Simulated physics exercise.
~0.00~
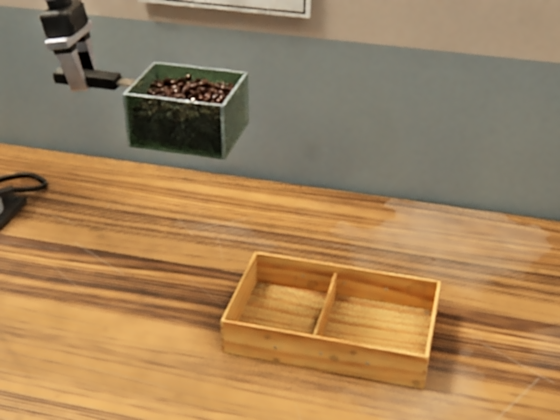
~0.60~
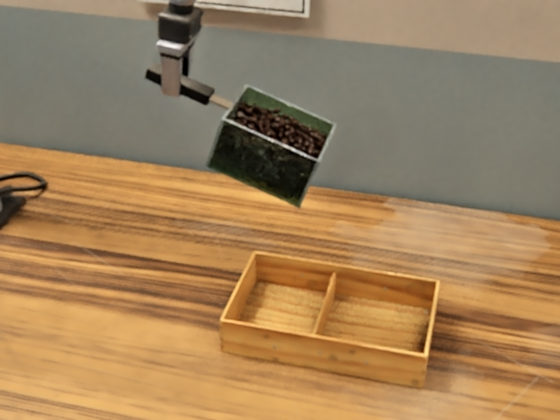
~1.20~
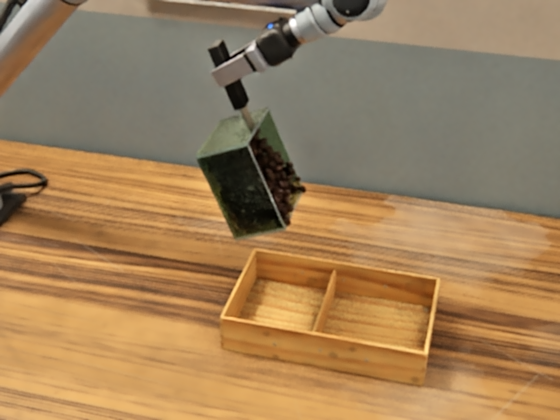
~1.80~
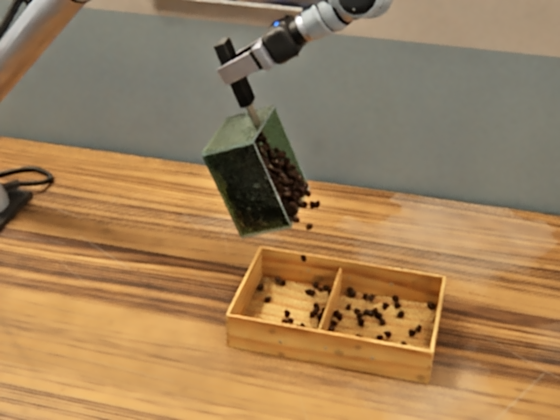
A robotic arm holds a dark green, open-topped box of brown beans at the upper left, above a striped wooden table seen from slightly above, with a grey and beige wall behind. On the table sits an empty light wooden crate split in two by a cross wall, and a black object with a cable lies at the left edge. The arm carries the box right while tipping it, then turns it steeply so the beans slump toward its open side. Beans begin spilling out and scatter thinly across both parts of the crate, while many remain in the tilted box.
